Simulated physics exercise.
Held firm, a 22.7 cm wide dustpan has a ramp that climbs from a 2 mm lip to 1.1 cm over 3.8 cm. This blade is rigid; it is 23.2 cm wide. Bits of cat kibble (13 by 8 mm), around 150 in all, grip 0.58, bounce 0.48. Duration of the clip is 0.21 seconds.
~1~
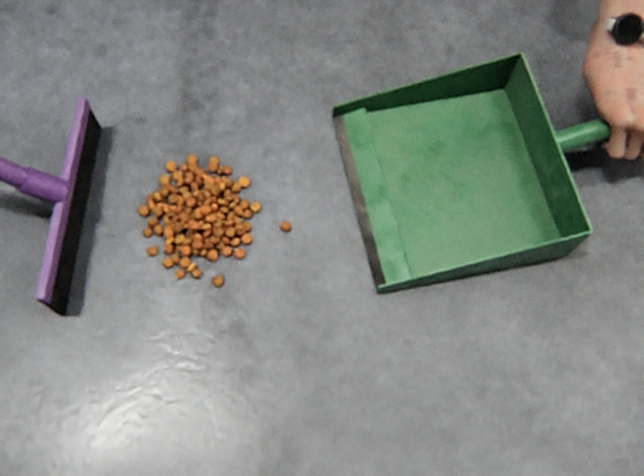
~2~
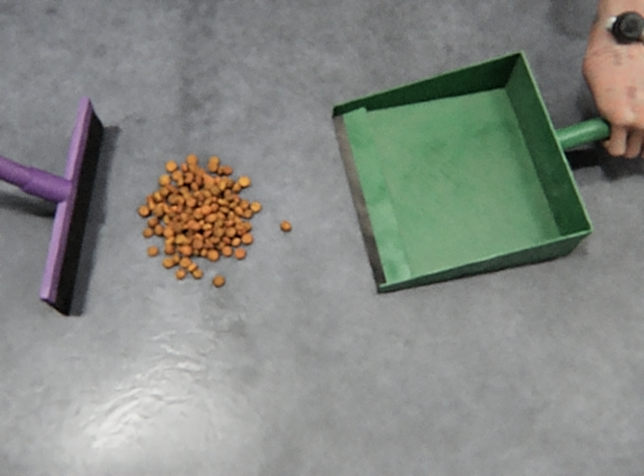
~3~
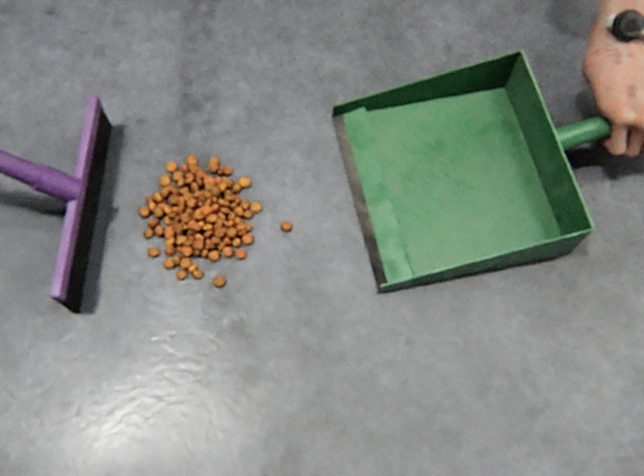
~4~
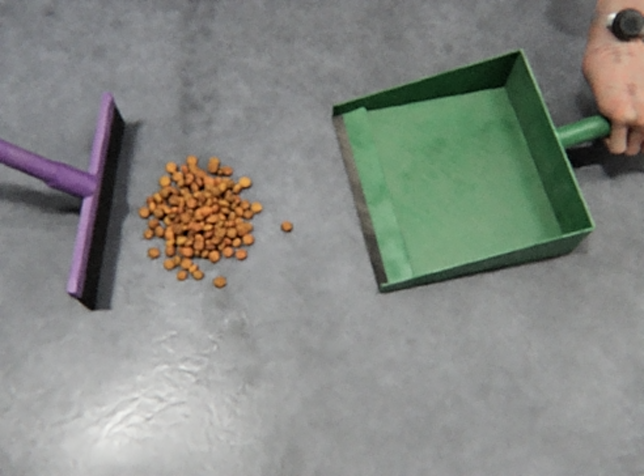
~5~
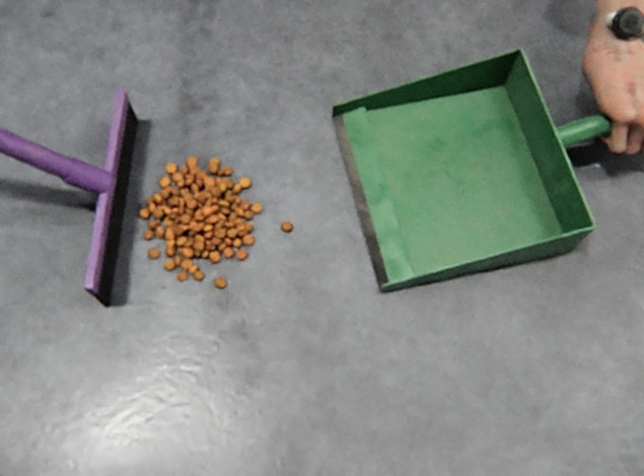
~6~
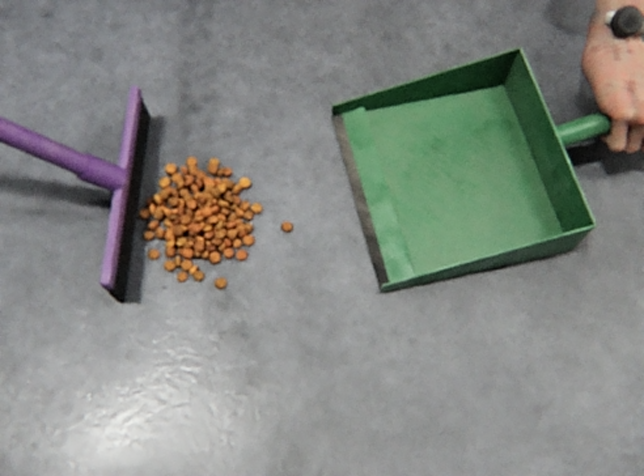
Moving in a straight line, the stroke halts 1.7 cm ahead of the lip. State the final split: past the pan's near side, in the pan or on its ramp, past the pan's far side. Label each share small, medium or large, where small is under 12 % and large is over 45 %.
Near side: Small. Pan: Small. Far side: Small.
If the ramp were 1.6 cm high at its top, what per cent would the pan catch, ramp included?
I'd guess close to 5 per cent.
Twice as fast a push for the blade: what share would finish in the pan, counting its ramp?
About 5 per cent.
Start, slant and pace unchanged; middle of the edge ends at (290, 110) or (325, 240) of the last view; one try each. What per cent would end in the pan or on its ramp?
I'd expect about 0 percent, then about 20 percent.
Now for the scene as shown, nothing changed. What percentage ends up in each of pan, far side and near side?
Near: 0; pan: 5; far: 0 (percent).
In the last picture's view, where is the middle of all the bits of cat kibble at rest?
Centre at rest: Approx. (325, 191) px.
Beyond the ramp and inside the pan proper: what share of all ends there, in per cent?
Roughly 0 percent.
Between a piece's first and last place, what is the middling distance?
Around 14 centimetres.
Then, 0.26 s after the last picture, middle of the blade 15 cm from the lip; 0 % over the lip, far side 0 %, near side 0 %.
Then, 0.43 s after the last picture, middle of the blade 8 cm from the lip; 0 % over the lip, far side 0 %, near side 0 %.
Then, 0.73 s after the last picture, middle of the blade 5 cm from the lip; 5 % over the lip, far side 0 %, near side 0 %.
In the end, near side 0 %, pan 5 %, far side 0 %, in front of the lip or behind the blade 95 %.
